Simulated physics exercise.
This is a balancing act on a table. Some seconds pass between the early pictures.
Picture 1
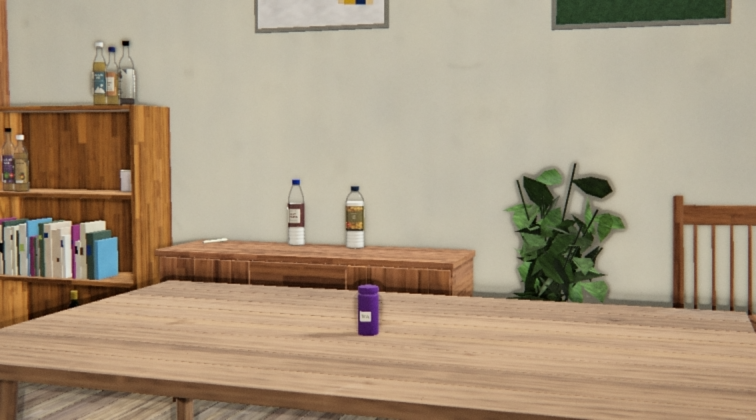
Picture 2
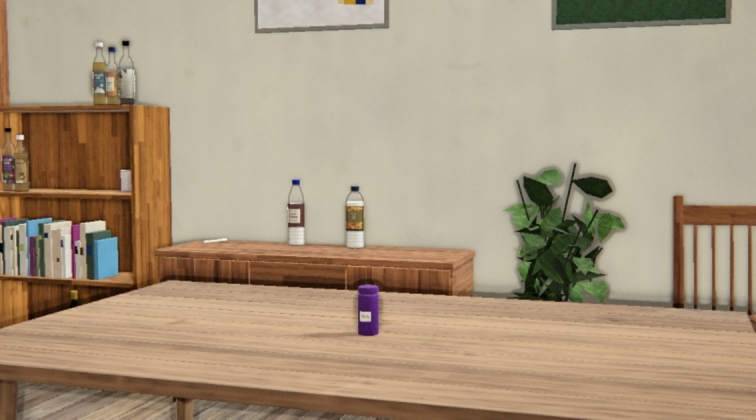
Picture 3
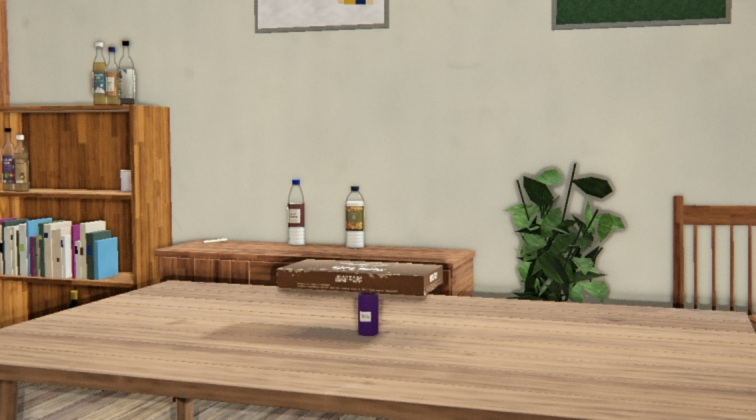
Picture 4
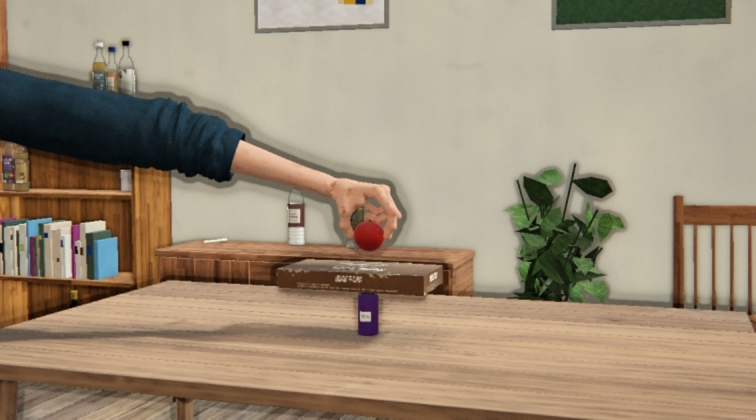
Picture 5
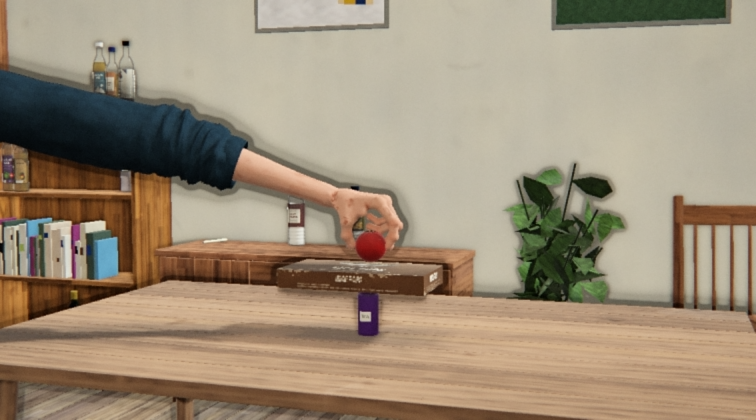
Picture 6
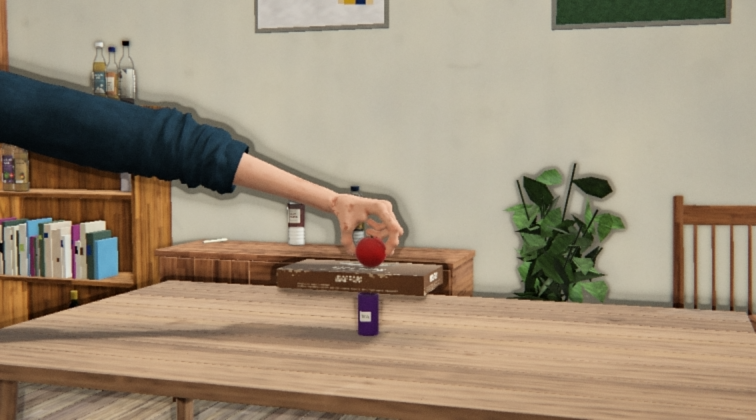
A brown box appears on top of a small purple container that at first stands alone on a wooden table. Then a hand in a dark blue sleeve, reaching from the left, holds a round red tomato above the box and lowers it slightly onto the top, fingers still around it.
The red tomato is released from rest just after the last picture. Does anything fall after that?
It stays up.
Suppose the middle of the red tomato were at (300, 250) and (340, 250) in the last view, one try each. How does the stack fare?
In the first case it gives way; in the second case it loses its balance.
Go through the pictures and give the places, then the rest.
In the first picture, the last thing is not in view yet; purple shaker (368, 310).
In the second picture, the last thing is not in view yet; purple shaker (368, 310).
In the third picture, the last thing is not in view yet; purple shaker (368, 310).
The fourth picture shows coming down; red tomato (369, 236); purple shaker (368, 310).
The fifth picture shows coming down; red tomato (371, 246); purple shaker (368, 310).
The sixth picture shows set down, still held; red tomato (371, 252); purple shaker (368, 310).
Then, 0.20 s on from there, no change.
Then, 0.70 s on from there, red tomato resting near (371, 252).
In the end, all 3 unmoved. At the end, from the last picture's camera, red tomato near (371, 252). The stack keeps its balance.
